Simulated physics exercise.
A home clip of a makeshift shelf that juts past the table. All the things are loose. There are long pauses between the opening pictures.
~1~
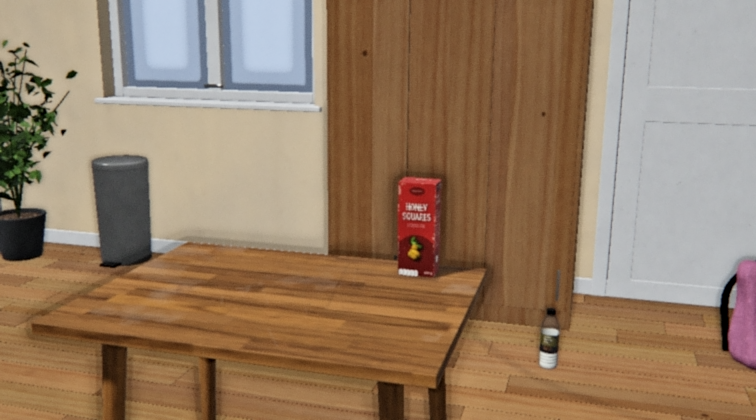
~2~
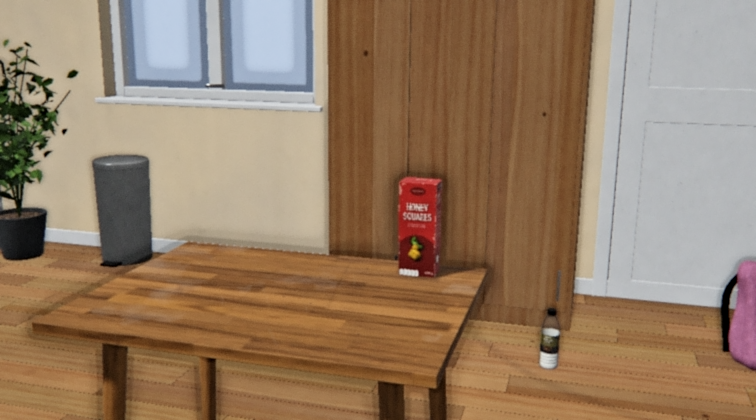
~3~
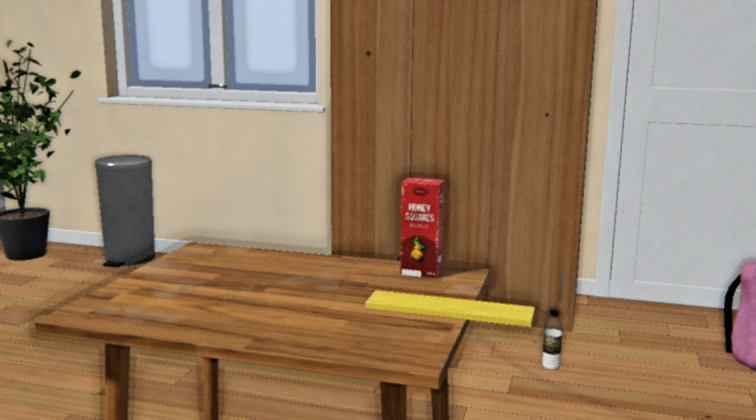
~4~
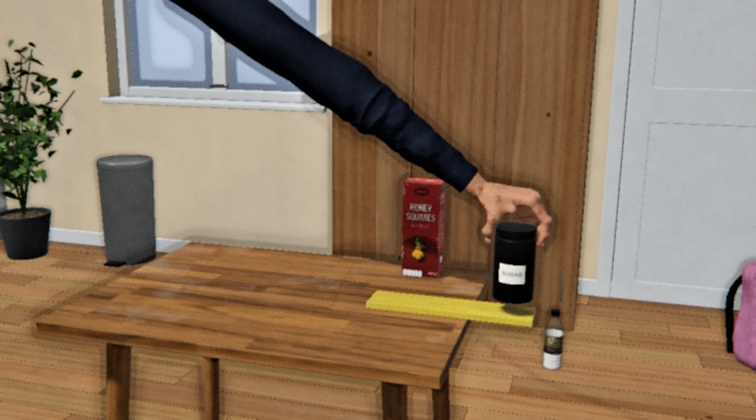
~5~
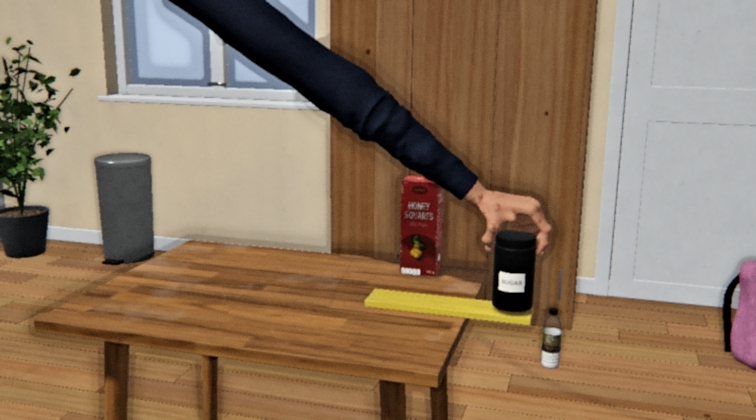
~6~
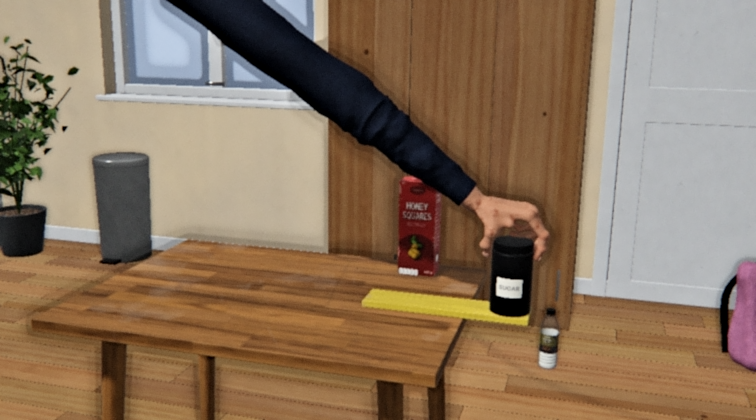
A yellow plank appeared on a wooden table, jutting past its right edge near a red box, and then a dark-sleeved arm lowered a black jar slightly onto the plank's overhanging end, still holding it.
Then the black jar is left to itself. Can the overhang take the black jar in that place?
In the end the plank goes over.
Then, 0.50 s past the last view, yellow plank and black jar now down on the floor or falling.
Then, 0.70 s past the last view, things are still on the move.
Then, 0.90 s past the last view, as before.
Finally, down on the floor or falling, yellow plank and black jar; red carton still in place. The plank comes down.
